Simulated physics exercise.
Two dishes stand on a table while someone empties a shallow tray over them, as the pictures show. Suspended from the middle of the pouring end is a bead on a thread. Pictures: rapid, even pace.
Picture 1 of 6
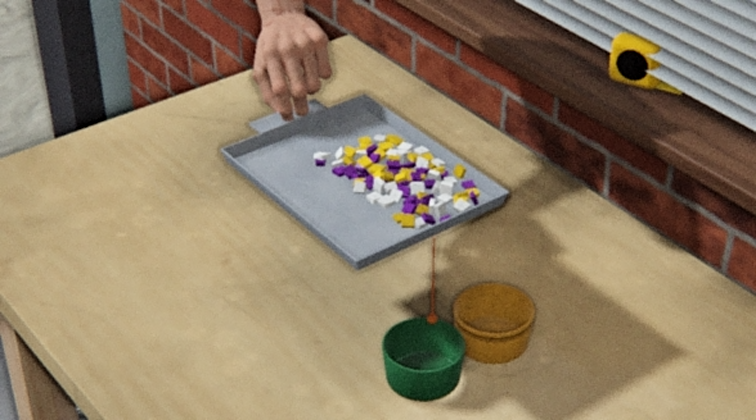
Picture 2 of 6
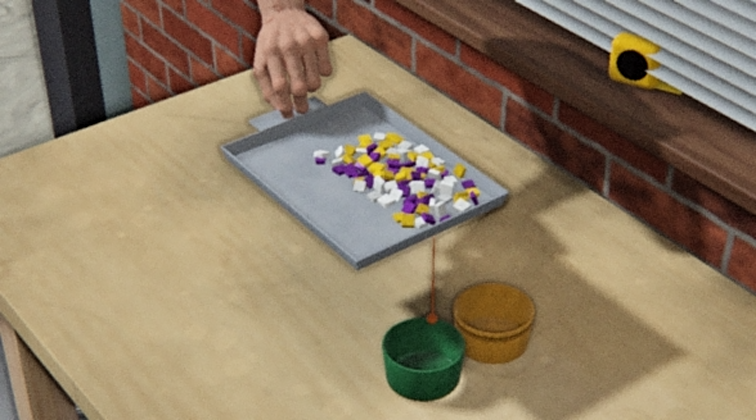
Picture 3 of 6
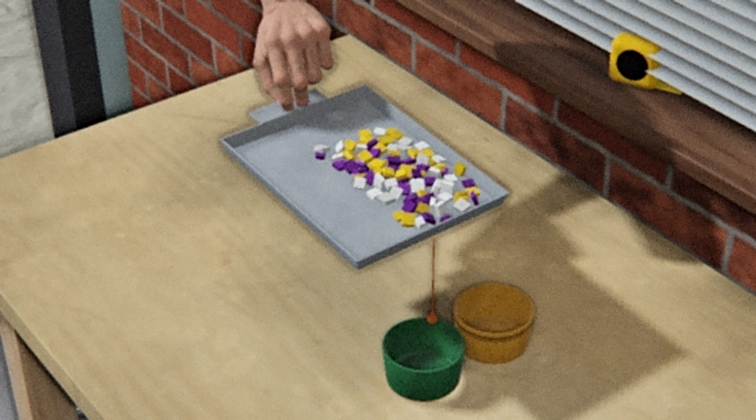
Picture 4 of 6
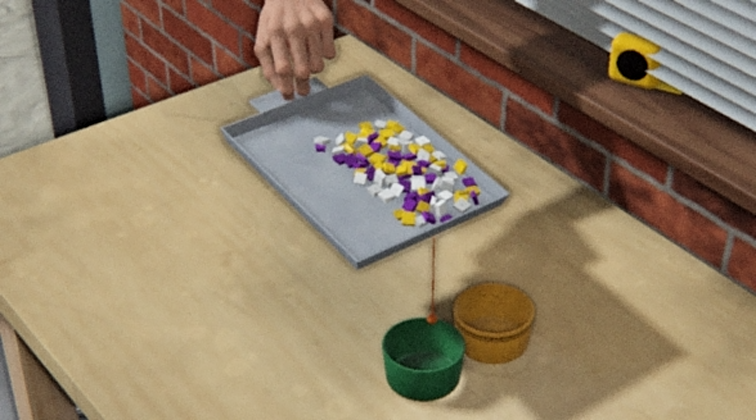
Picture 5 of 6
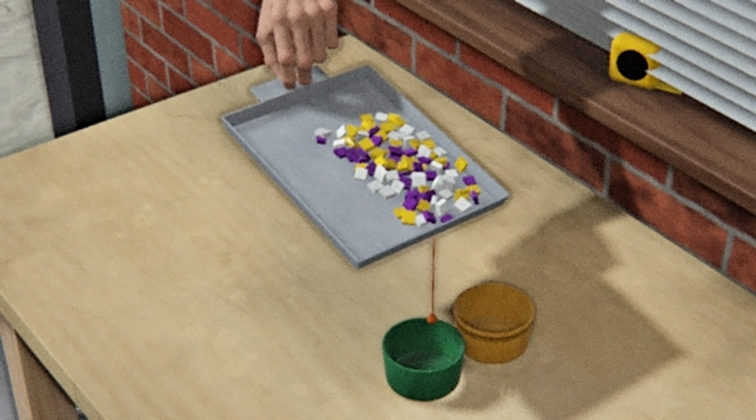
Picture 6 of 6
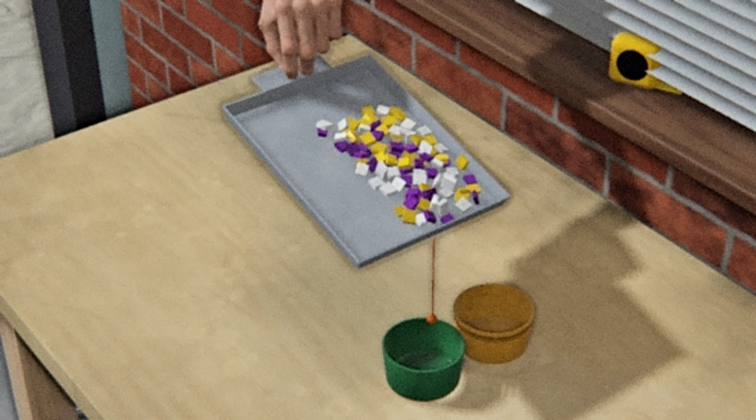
The clip opens on a hand holding the handle of a shallow gray tray of yellow, white and purple pieces, above a green dish and an orange dish on a wooden table. The hand slowly raises the handle end, tilting the tray slightly, while the pieces barely shift and the dishes stay still.
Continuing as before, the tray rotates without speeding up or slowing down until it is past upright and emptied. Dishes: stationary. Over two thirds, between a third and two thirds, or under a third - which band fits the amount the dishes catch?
The dishes end up with a third to two thirds of the load.
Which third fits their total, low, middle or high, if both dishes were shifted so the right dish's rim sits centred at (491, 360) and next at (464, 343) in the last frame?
Taking the two places in turn, the answer is one to two thirds and then the middle third.
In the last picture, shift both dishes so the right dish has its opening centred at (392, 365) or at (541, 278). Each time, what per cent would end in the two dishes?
First placement: 10 per cent; second placement: 20 per cent.
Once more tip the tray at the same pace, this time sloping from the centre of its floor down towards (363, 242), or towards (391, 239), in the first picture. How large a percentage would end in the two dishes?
In turn some 20 and 30 per cent.
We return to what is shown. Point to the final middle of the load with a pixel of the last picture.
Once it all stops, the middle lies near (489, 363).
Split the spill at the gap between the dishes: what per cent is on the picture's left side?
Estimate: About 10 in every hundred.
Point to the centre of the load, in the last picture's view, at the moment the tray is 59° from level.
Near (451, 190).
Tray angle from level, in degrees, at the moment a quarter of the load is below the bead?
Somewhere near 90 degrees, I'd say.
Just after the last frame, tray tipped steeply; every one on the tray.
A moment on, tray tipped right over; roughly a third on the tray; about a tenth in the left dish; roughly a quarter in the right dish; roughly a quarter outside both; roughly a quarter in the air.
Further on, tray tipped past a quarter turn; roughly a quarter in the left dish; roughly a quarter in the right dish; roughly half outside both.
When it is over, tray tipped past a quarter turn; roughly a quarter in the left dish; roughly a quarter in the right dish; roughly half outside both.
